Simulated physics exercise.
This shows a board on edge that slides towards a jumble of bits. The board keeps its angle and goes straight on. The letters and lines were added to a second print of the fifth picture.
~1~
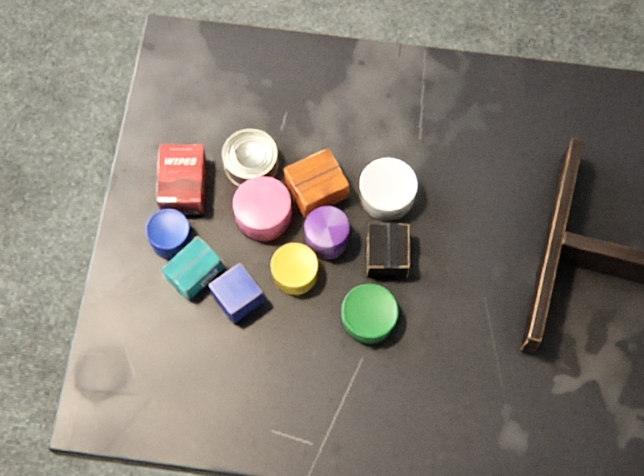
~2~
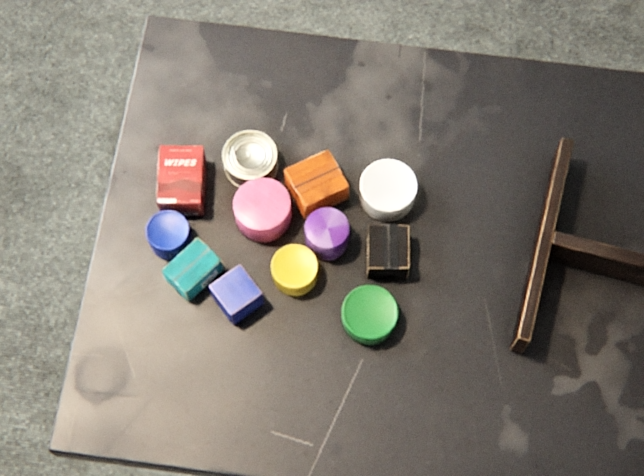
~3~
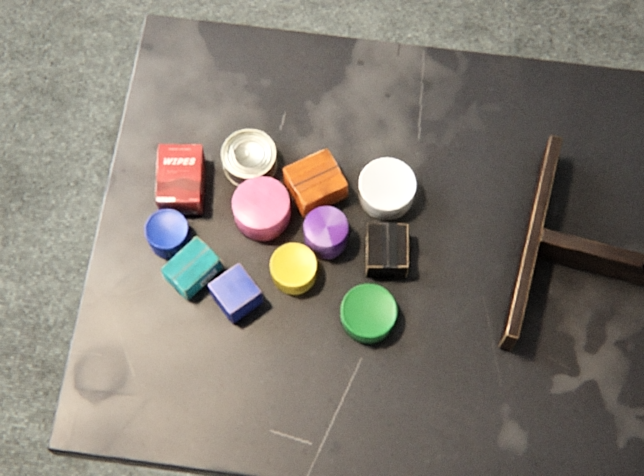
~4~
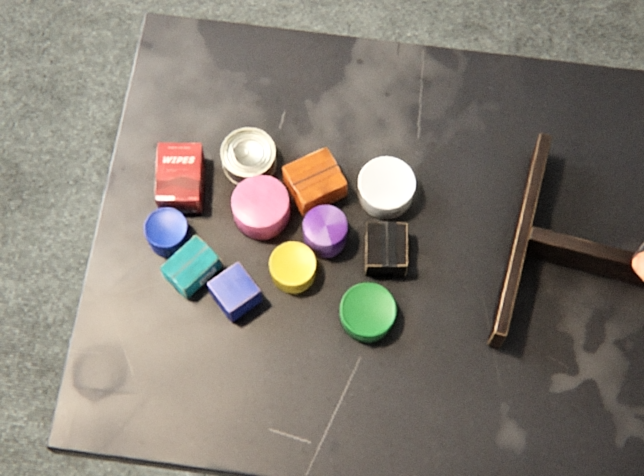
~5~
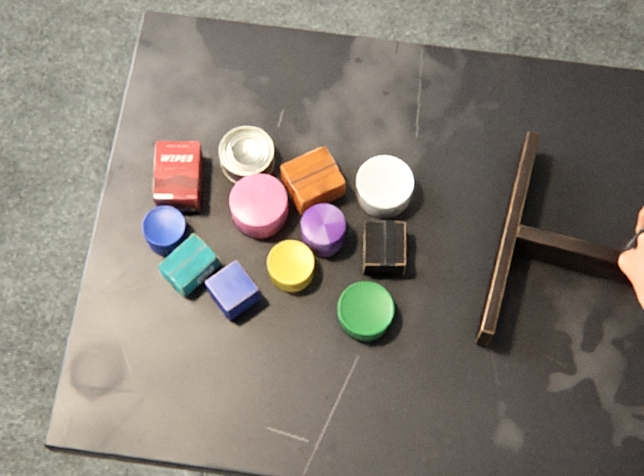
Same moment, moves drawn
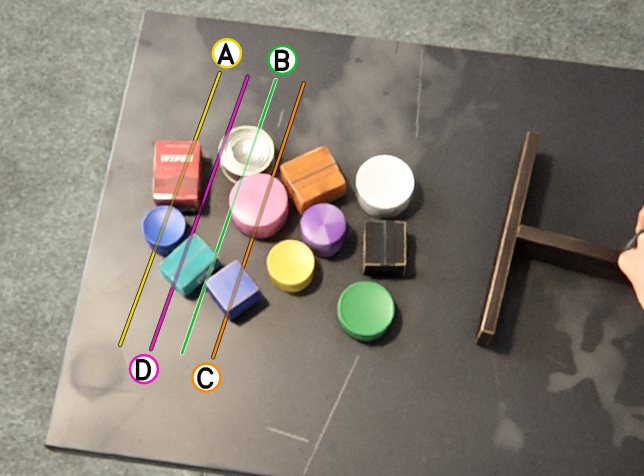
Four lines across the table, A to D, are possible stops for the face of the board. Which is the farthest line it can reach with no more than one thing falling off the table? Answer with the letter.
No second one falls up to B.
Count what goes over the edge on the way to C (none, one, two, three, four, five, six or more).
By then, none.
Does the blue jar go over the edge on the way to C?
No.
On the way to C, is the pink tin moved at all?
Yes.
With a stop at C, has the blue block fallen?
By then, no.
On the marked copy, A at (172, 202); B at (231, 210); C at (261, 213); D at (202, 206).
With B. Early on, board (411, 216); green tub (349, 308); black box (375, 244).
Further on, board (310, 203); red box (153, 173); blue jar (144, 235).
At the end, board (234, 193); blue jar over the edge; red box (108, 161); one fallen.
As for the rest, A drops five; C is within the limit but short; D drops four.
